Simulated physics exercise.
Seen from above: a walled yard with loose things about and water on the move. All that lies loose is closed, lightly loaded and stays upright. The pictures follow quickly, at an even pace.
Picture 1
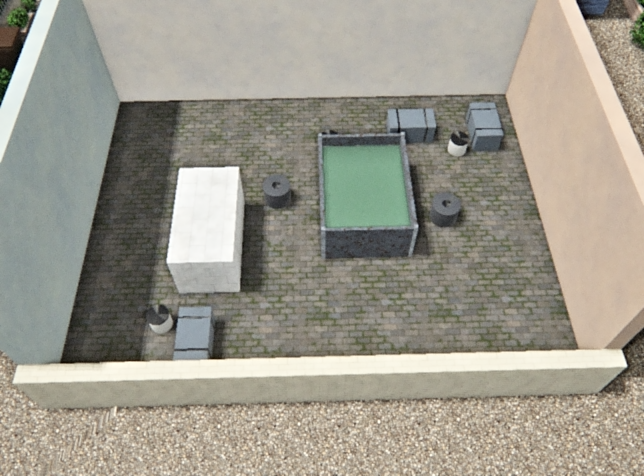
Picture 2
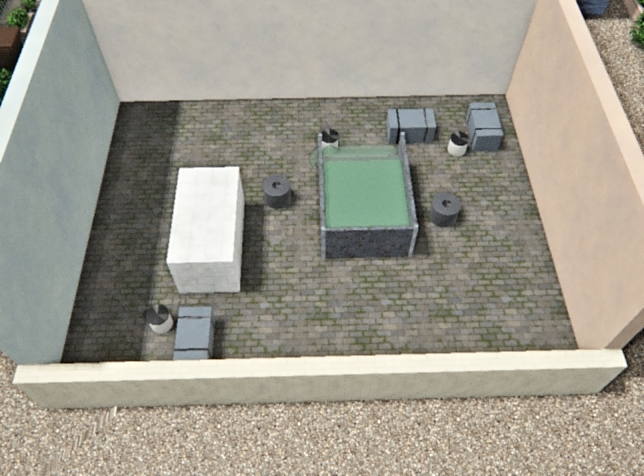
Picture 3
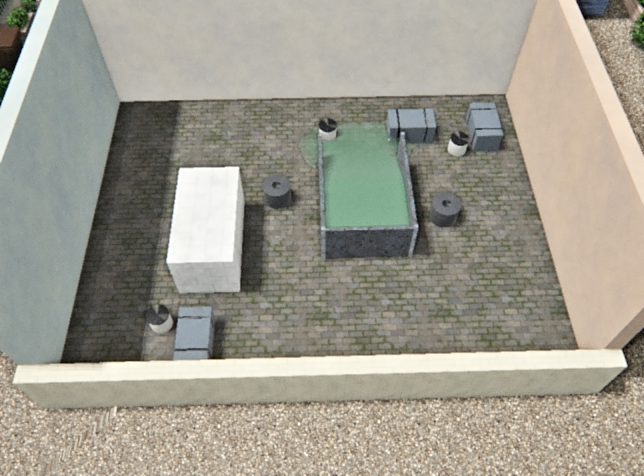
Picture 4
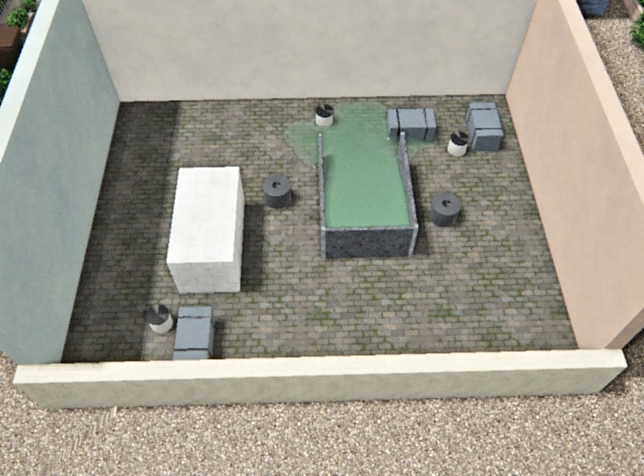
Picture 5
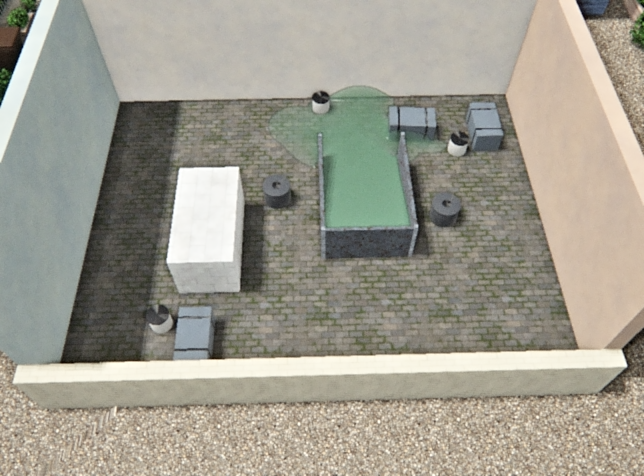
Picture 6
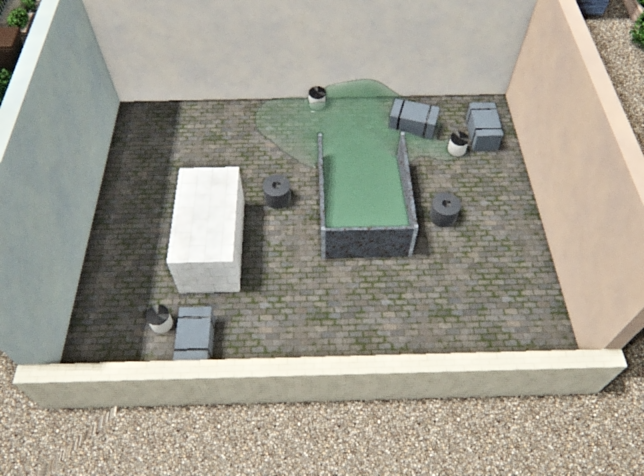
A walled yard paved in mossy brick is seen from above and in front by a still camera. A dark-sided tank of green water stands near the middle, with a white block to its left and blue-grey trunks, pale pails and dark round objects around it. The tank's far side opens, water spreads across the back paving, a pail slides back and slightly left, then the trunk behind shifts and turns slightly.
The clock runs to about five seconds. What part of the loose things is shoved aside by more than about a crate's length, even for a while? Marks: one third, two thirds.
That comes to from one to two thirds.
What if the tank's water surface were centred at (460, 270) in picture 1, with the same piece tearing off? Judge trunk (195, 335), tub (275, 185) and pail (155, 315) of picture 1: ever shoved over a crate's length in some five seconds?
In turn: Not that far, never so far, less than that.
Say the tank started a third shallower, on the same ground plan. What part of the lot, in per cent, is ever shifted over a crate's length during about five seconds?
I make it 40 per cent.
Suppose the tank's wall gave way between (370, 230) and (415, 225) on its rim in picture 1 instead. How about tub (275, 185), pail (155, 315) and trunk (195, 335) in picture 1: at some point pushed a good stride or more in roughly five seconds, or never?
One after the other: No, that far or more, pushed that far.
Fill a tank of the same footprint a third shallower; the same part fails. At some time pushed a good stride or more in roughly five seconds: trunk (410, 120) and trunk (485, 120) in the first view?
In that order: Yes, yes.
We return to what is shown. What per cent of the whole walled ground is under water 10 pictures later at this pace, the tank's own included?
About 35 per cent.
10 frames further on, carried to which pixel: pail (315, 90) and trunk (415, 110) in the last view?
Near (179, 134) and (491, 92).
A moment on, 2 of 8 are well off their spots; 1 afloat.
Next, 2 of 8 are well off their spots; 1 afloat.
Later, 3 of 8 are well off their spots; 2 afloat.
In the end, 4 of 8 are well off their spots, and 4 have been at some point; 0 afloat.
